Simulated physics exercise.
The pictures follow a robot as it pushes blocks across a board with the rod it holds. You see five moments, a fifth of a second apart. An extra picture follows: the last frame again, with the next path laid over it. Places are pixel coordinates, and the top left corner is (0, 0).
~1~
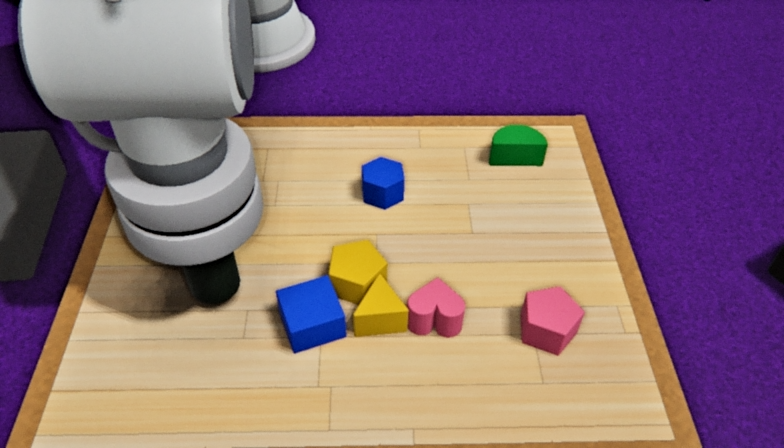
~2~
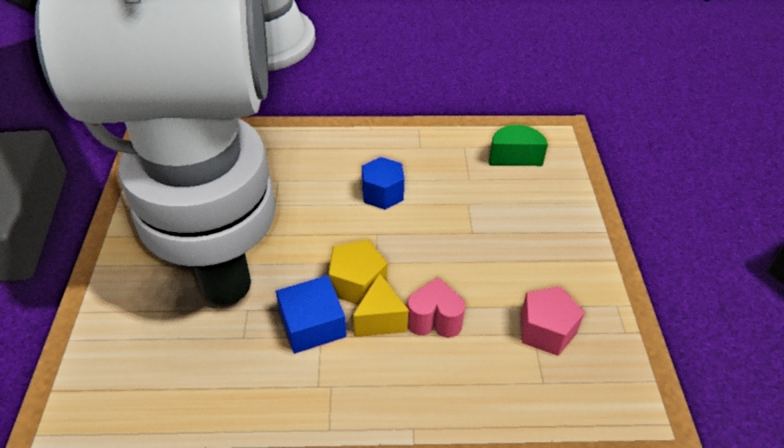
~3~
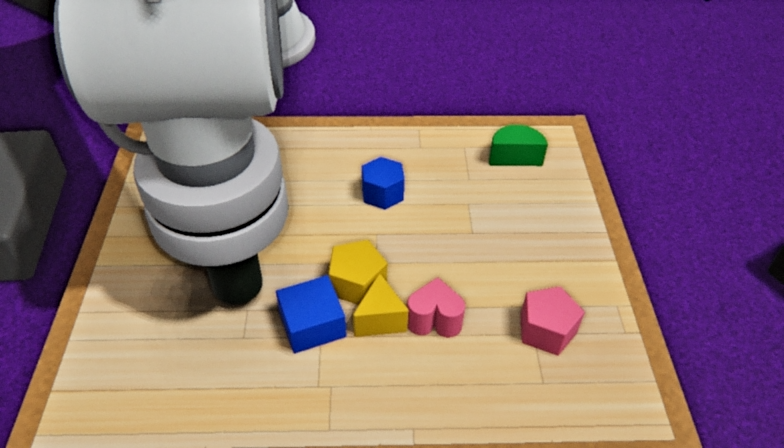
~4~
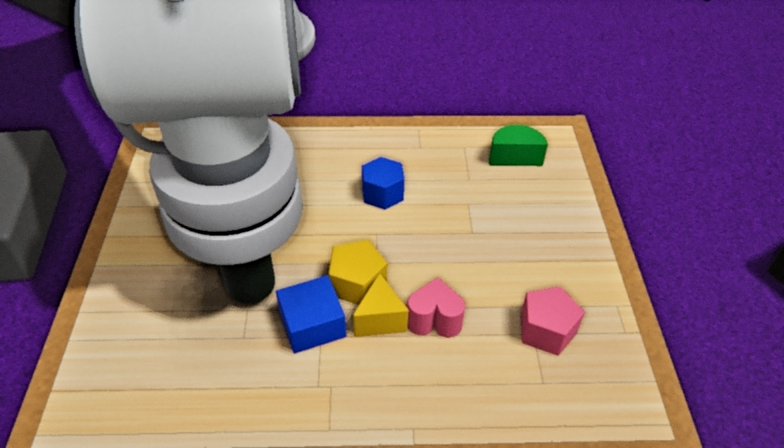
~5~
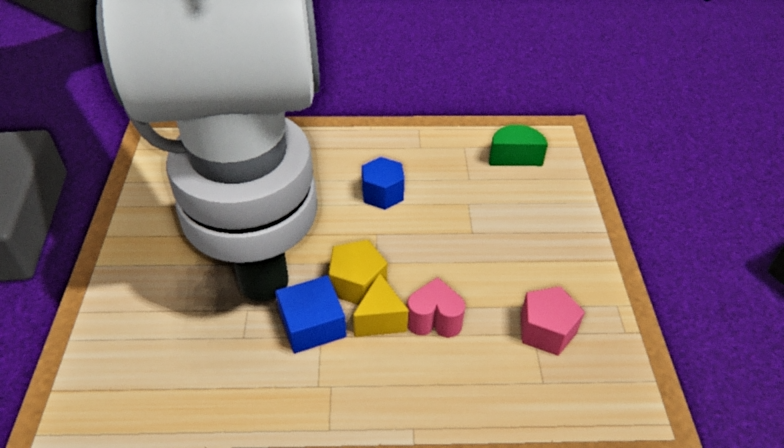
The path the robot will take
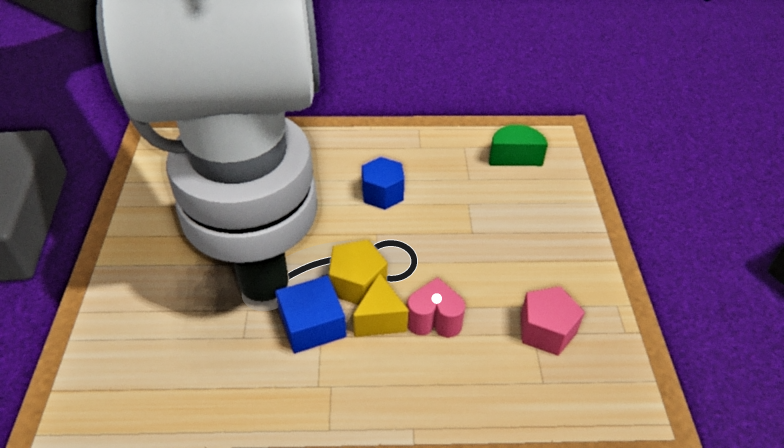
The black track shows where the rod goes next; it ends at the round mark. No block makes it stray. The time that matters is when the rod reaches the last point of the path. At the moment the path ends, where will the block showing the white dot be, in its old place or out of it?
The block in question is displaced by the end.
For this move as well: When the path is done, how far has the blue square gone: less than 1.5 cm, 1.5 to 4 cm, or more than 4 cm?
It goes under 1.5 cm.
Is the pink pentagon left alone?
Yes, that is how it ends up.
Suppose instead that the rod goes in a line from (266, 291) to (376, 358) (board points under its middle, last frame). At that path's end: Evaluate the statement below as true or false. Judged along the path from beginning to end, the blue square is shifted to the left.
The statement is false.
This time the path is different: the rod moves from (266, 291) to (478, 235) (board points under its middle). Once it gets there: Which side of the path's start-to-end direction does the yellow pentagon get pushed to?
Facing from start to end, it shifts right.
The drawn path runs from (266, 291) by way of (304, 269) and (347, 258) to (391, 261); the dot is on the pink heart-shaped block.
The first path, step by step. One third of the way, rod (304, 260); nothing pushed yet.
Two thirds of the way, rod (347, 250); yellow pentagon (383, 261), turned 35° clockwise; yellow three-sided block (384, 305), turned 20° clockwise.
At the end, rod (391, 253); blue square not moved; yellow pentagon (416, 273), turned 70° clockwise; yellow three-sided block (387, 312), turned 50° clockwise; pink heart-shaped block (446, 307); pink pentagon not moved.
